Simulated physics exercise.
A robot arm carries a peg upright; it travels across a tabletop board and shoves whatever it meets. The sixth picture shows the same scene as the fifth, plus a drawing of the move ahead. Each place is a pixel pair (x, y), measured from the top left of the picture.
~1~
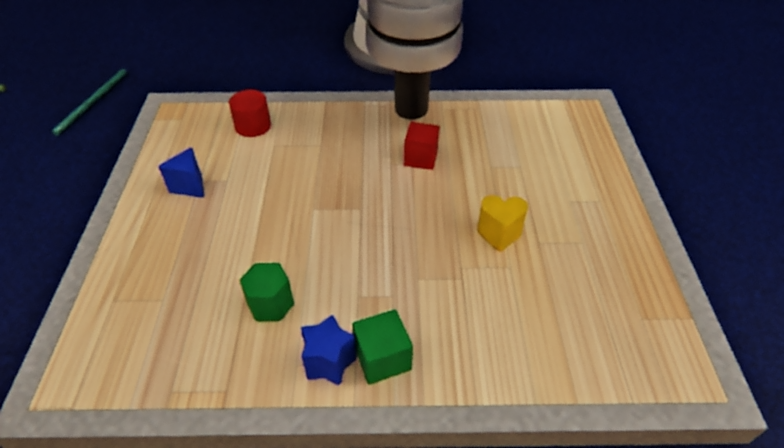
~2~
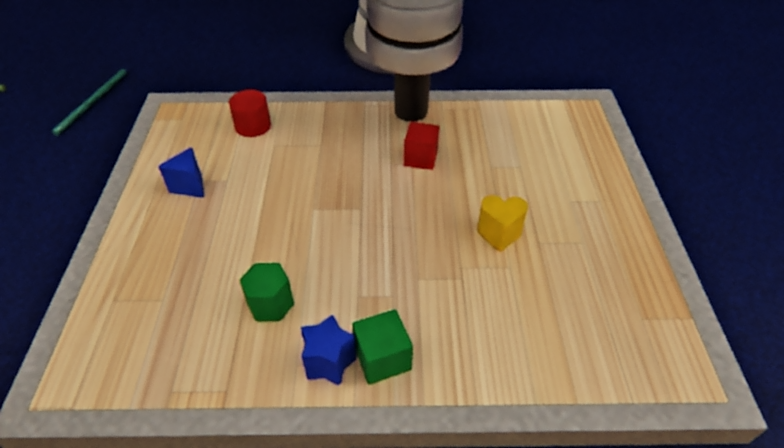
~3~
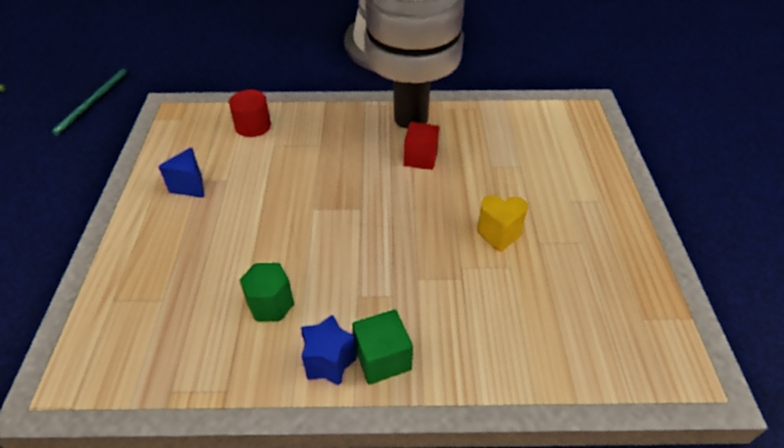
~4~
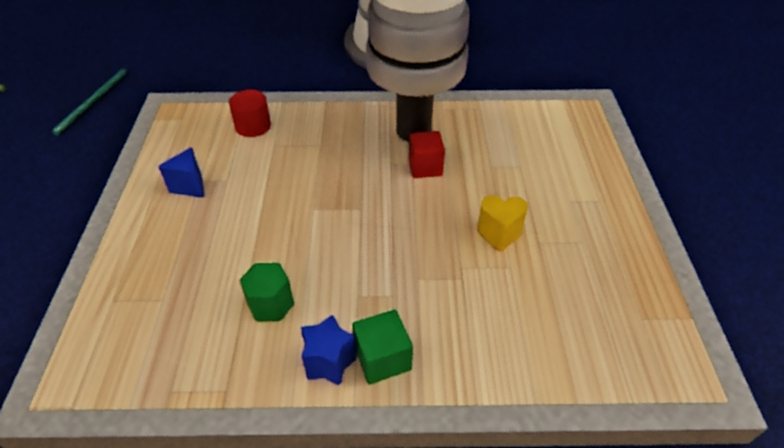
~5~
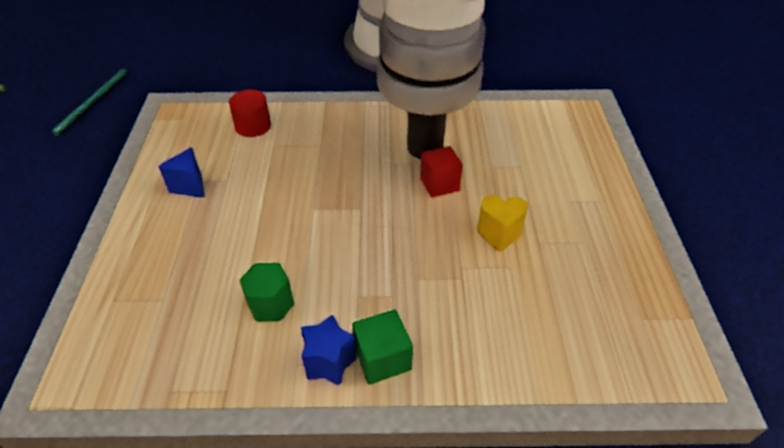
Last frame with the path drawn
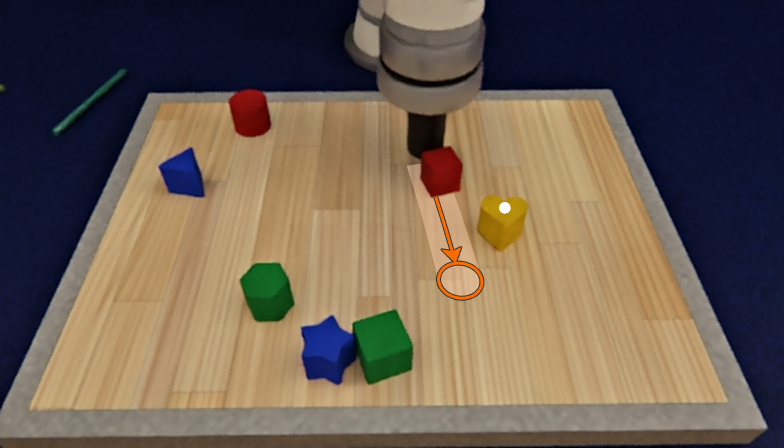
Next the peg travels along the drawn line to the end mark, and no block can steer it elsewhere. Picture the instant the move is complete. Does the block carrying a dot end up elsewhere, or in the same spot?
At the end of the path, the block carrying a dot has moved off its old spot.
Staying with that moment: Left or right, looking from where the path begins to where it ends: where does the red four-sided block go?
Answer: Leftward.
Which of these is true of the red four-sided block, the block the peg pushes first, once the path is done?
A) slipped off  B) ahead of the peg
It's A.
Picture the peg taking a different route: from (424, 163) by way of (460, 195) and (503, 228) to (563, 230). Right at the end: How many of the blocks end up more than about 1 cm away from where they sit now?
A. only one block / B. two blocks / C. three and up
B: Two blocks.
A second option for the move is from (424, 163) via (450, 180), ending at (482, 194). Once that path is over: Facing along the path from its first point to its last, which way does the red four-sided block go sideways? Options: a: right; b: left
The correct letter is a.
Path on the board, in a line from (424, 163) to (460, 280); the dot is on the yellow heart block.
What follows on the original path. One third of the way, peg (437, 183); red four-sided block (465, 192), turned 35° anticlockwise.
Two thirds of the way, peg (450, 221); red four-sided block (486, 230), turned 55° anticlockwise; yellow heart block (528, 222), turned 65° anticlockwise.
At the end, peg (462, 265); red four-sided block (513, 258), turned 115° anticlockwise; yellow heart block (533, 226), turned 90° anticlockwise.
